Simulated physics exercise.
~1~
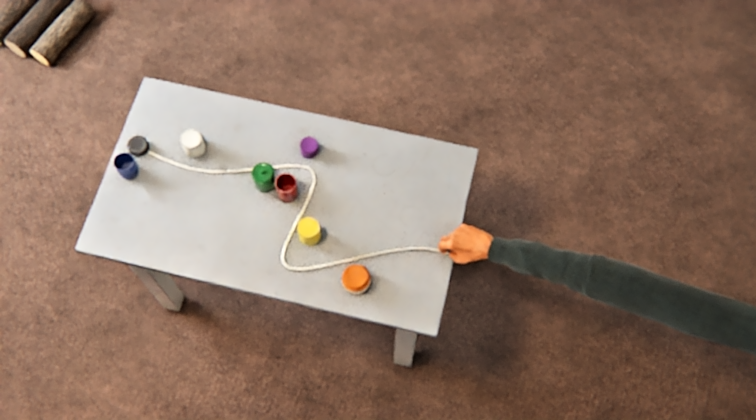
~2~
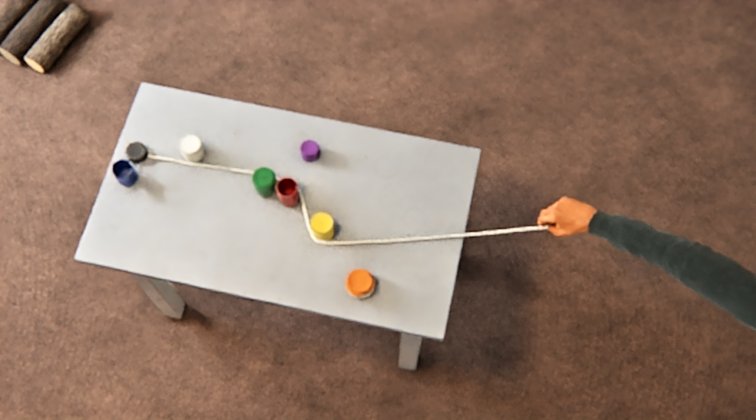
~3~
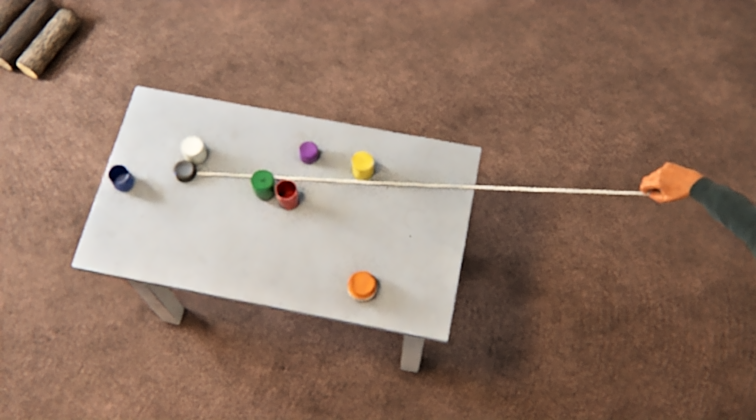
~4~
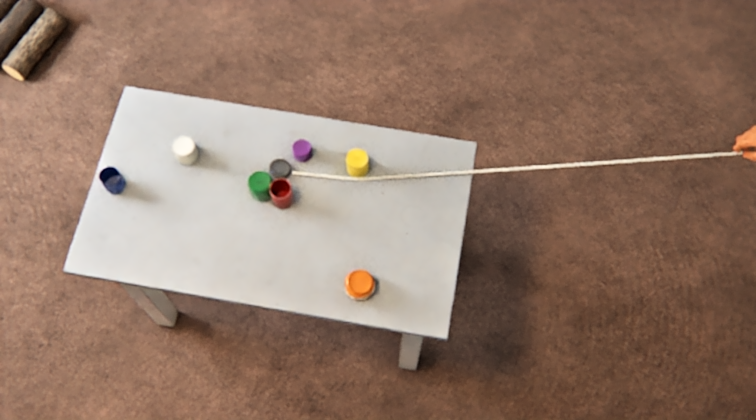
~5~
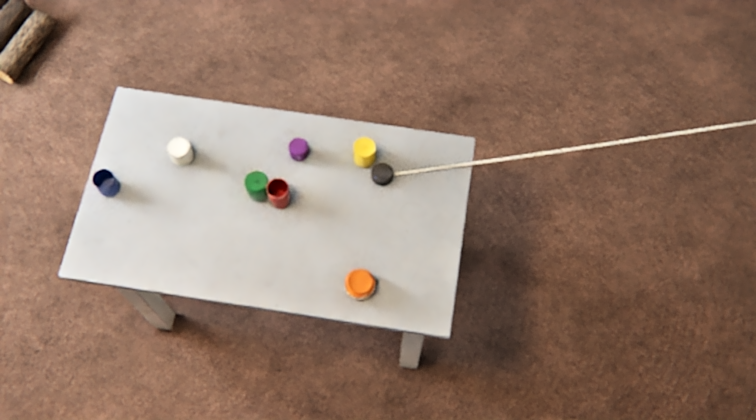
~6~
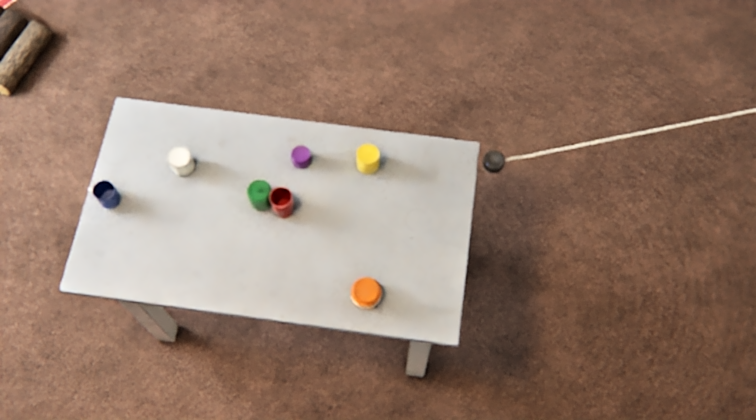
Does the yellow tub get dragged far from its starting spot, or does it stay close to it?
The yellow tub is dragged a long way up and to the right, while the red mug and the purple tub hardly move.
